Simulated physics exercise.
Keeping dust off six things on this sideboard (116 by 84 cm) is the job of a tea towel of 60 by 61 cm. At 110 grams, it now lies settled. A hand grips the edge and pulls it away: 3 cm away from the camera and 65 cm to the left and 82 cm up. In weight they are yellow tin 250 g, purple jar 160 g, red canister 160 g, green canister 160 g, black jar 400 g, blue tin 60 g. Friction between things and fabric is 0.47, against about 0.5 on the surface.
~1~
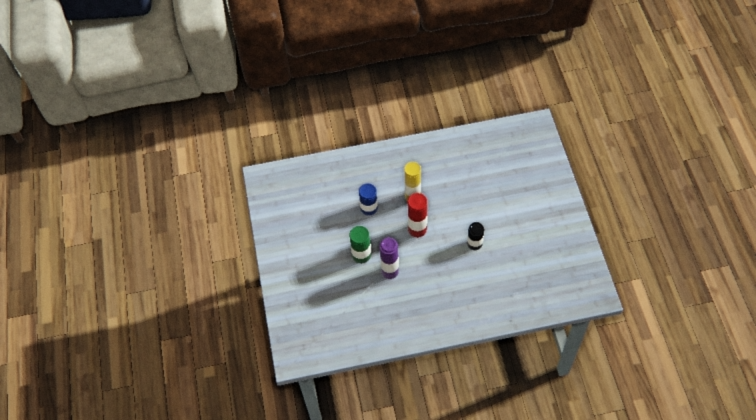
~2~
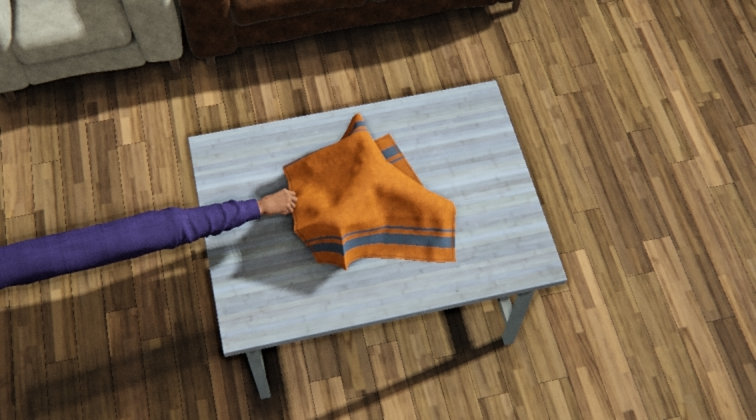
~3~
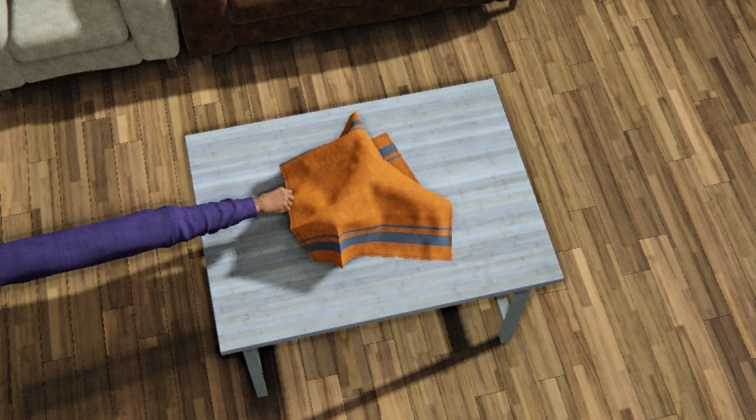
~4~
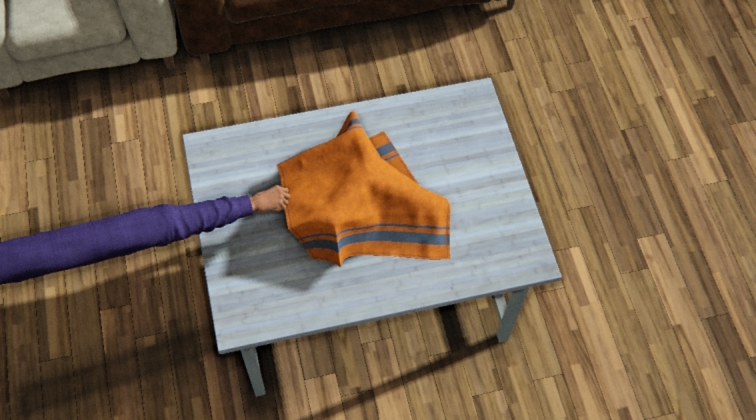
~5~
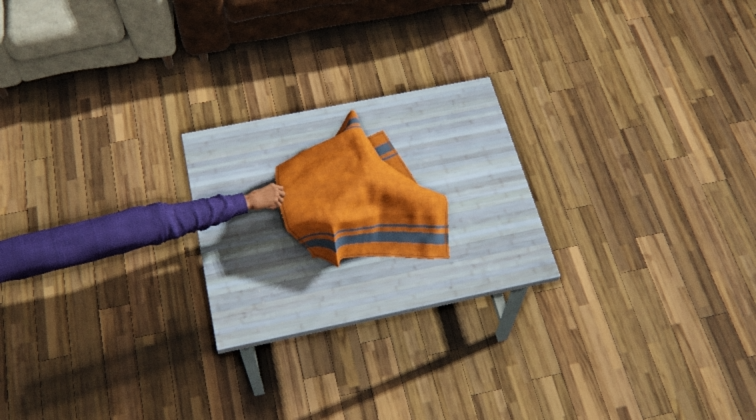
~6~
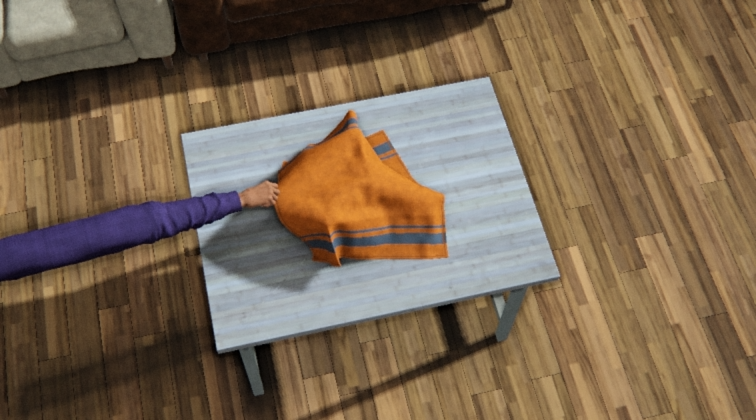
A purple-sleeved arm reaches in from the left over a pale table, where six small colored containers stood in view at first, and an orange striped cloth now covers them. The hand grips the cloth's left edge and draws it slightly left, the folds shifting a little while the rest barely moves.
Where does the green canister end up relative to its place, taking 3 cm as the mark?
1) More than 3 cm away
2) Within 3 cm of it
Answer: 1.
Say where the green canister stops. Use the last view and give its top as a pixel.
In the last view, the top sits at about (271, 206).
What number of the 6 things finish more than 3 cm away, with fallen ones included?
My count is 5.
Next, middle of the tea towel at (308, 173); green canister 2 cm off its start, yellow tin on its side, 12 cm off its start, purple jar 10 cm off its start.
Then, middle of the tea towel at (200, 148); green canister on its side, 12 cm off its start, purple jar on its side, 27 cm off its start, yellow tin on its side, 15 cm off its start.
After that, middle of the tea towel at (56, 118); green canister on its side, 12 cm off its start at (270, 208), purple jar on its side, 45 cm off its start at (202, 282), blue tin on its side, 24 cm off its start at (241, 169).
Later, middle of the tea towel at (26, 103); green canister on its side, 12 cm off its start, purple jar over the edge, blue tin on its side, 33 cm off its start.
At the end, middle of the tea towel at (28, 104); green canister on its side, 12 cm off its start at (271, 206), purple jar over the edge, blue tin on its side, 45 cm off its start at (183, 158), red canister on its side, 38 cm off its start at (373, 293).
